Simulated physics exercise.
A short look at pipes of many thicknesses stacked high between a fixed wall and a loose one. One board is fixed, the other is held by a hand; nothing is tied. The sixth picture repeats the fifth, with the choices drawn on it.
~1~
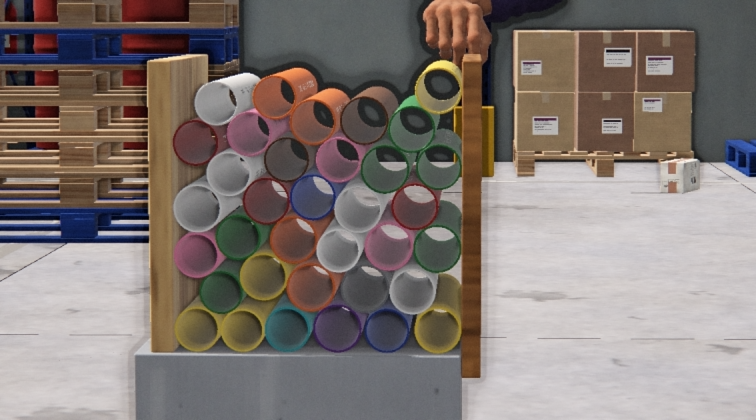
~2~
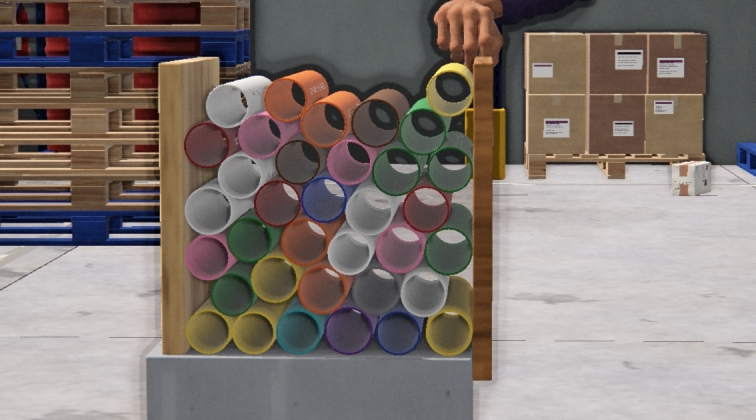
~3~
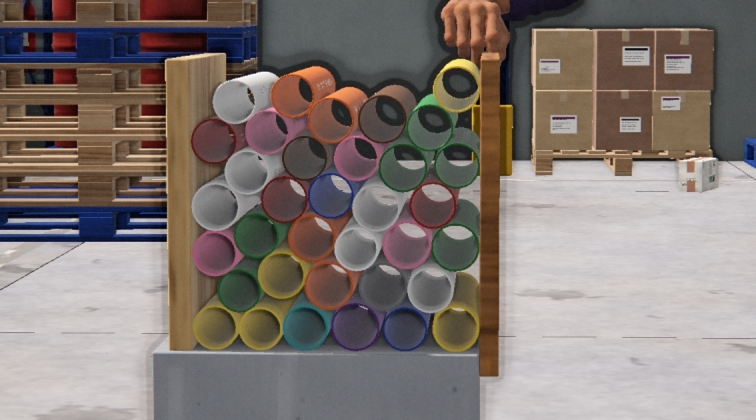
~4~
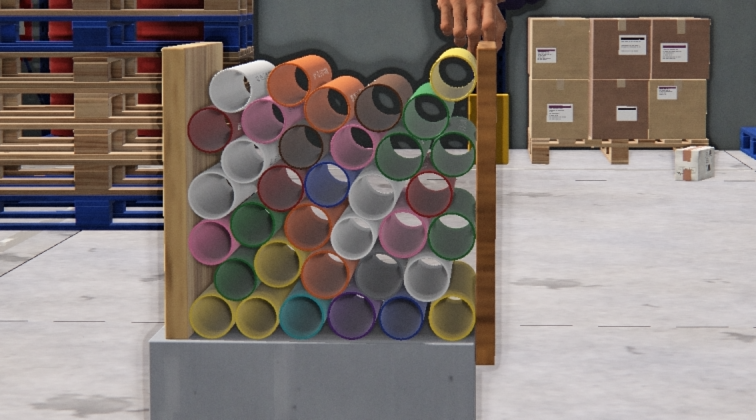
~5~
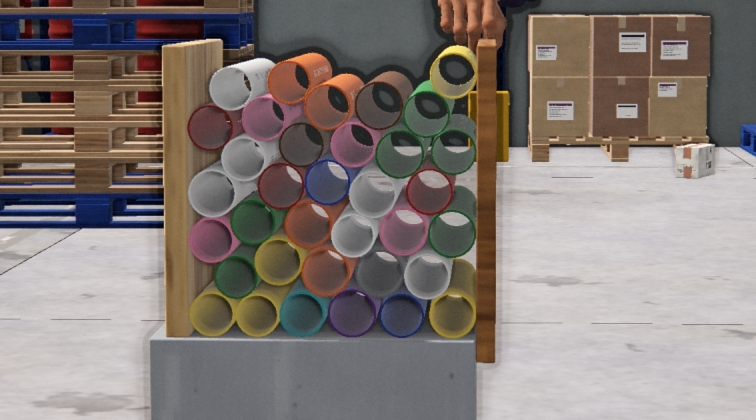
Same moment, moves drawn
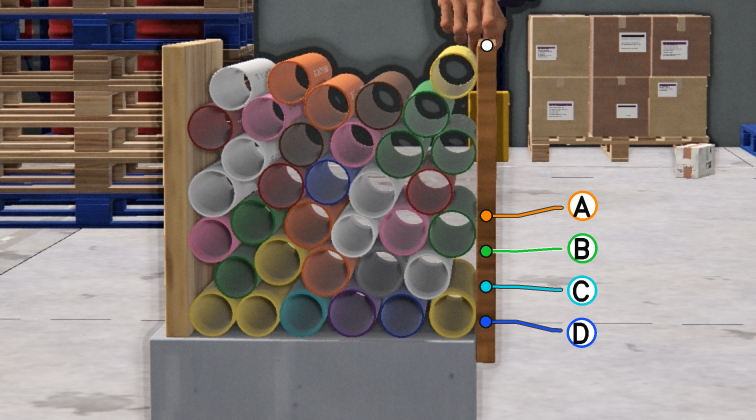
Colourful pipes sitting stacked between two upright boards, a hand gripping the right board, while the view shifts slightly around them.
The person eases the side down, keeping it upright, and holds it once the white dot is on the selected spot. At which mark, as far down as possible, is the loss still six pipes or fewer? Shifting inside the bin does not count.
The lowest mark that will do is B.
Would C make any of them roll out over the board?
At C: Yes.
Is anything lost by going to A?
At A: Yes.
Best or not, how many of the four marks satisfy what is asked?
Two of the four.
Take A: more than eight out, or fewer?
At A, fewer than eight.
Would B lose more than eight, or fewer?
At B, fewer than eight.
On the marked copy, A at (486, 216); B at (486, 251); C at (486, 286); D at (486, 322); the white dot at (487, 46).
Following B. Soon after the start, top of the board (477, 133).
Later, top of the board (476, 231).
In the end, top of the board (476, 250), four out over the board.
As for the rest, A four out over the board; C more than six out over the board; D more than six out over the board.
